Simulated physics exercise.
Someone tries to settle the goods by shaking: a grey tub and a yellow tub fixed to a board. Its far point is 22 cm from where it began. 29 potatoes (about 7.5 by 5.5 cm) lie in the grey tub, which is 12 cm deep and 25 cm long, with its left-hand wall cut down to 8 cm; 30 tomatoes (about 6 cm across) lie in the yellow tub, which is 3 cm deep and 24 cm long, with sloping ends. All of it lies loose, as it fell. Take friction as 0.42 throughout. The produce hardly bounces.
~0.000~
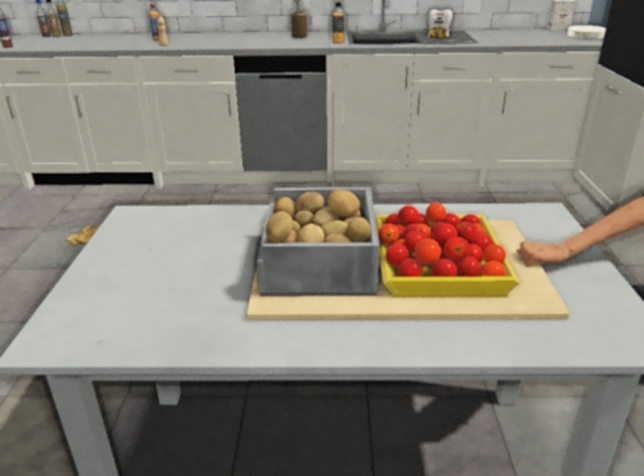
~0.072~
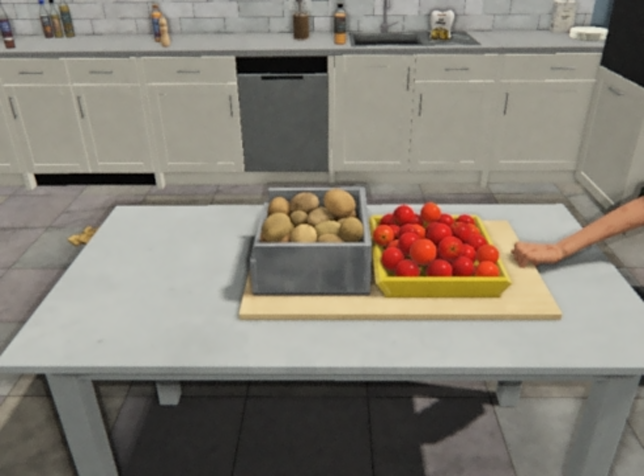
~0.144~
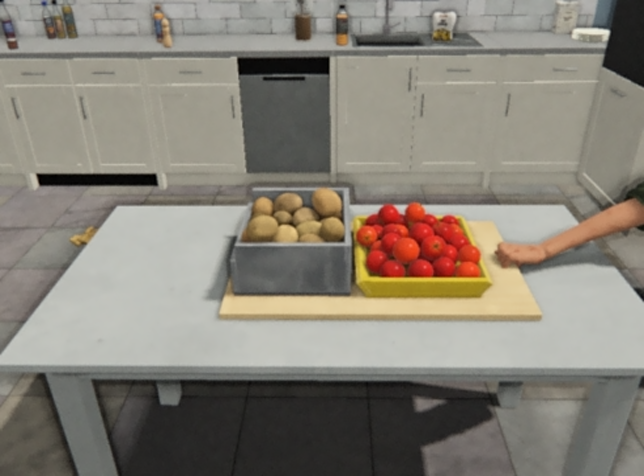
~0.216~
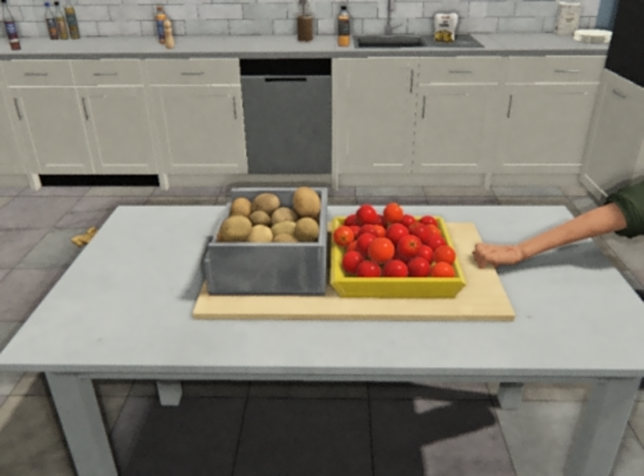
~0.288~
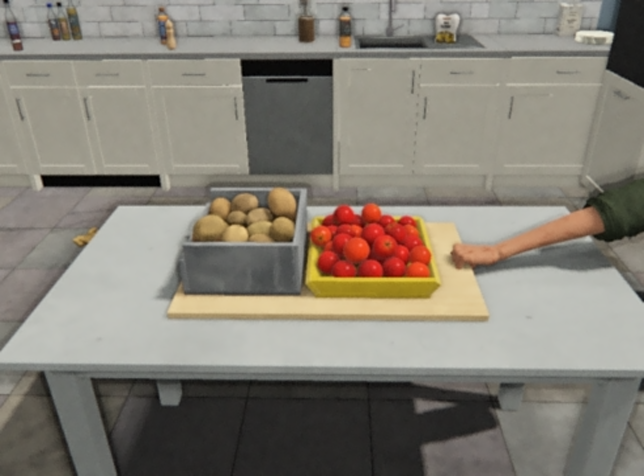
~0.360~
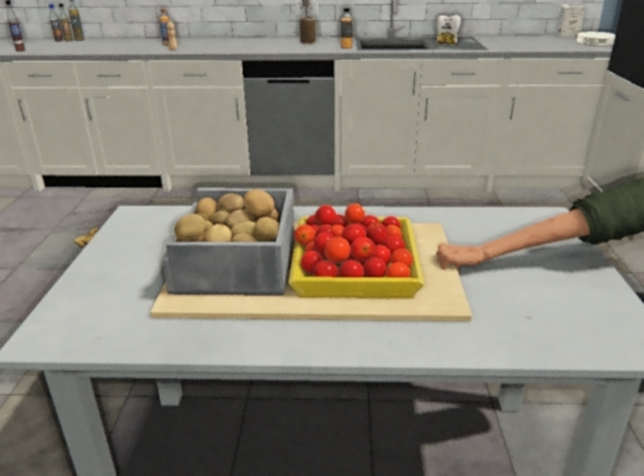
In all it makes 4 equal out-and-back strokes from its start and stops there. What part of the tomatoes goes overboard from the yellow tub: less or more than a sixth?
Under a sixth of the tomatoes leave the yellow tub.
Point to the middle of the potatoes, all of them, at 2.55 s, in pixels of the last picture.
Near (313, 245).
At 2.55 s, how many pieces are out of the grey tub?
About: Grey tub 1.
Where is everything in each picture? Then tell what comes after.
In the first frame (we follow the rim corner now nearest the camera), yellow tub at (515, 279); grey tub at (373, 244); board 0 cm from its start; nothing out yet.
The second frame shows yellow tub at (507, 279); grey tub at (365, 244); board 2 cm from its start.
The third frame shows yellow tub at (488, 279); grey tub at (345, 244); board 6 cm from its start.
The fourth frame shows yellow tub at (462, 280); grey tub at (318, 244); board 12 cm from its start.
The fifth frame shows yellow tub at (436, 280); grey tub at (293, 244); board 18 cm from its start.
The sixth frame shows yellow tub at (420, 280); grey tub at (275, 244); board 21 cm from its start; nothing out yet.
After 0.91 s, 1 of 29 out of the grey tub and 0 of 30 out of the yellow tub.
After 1.59 s, 1 of 29 out of the grey tub and 0 of 30 out of the yellow tub.
After 2.55 s, 1 of 29 out of the grey tub and 0 of 30 out of the yellow tub.
Outcome (at 3.78 s), 1 of 29 out of the grey tub and 0 of 30 out of the yellow tub. Asked share, 0 of 30, 0 per cent.
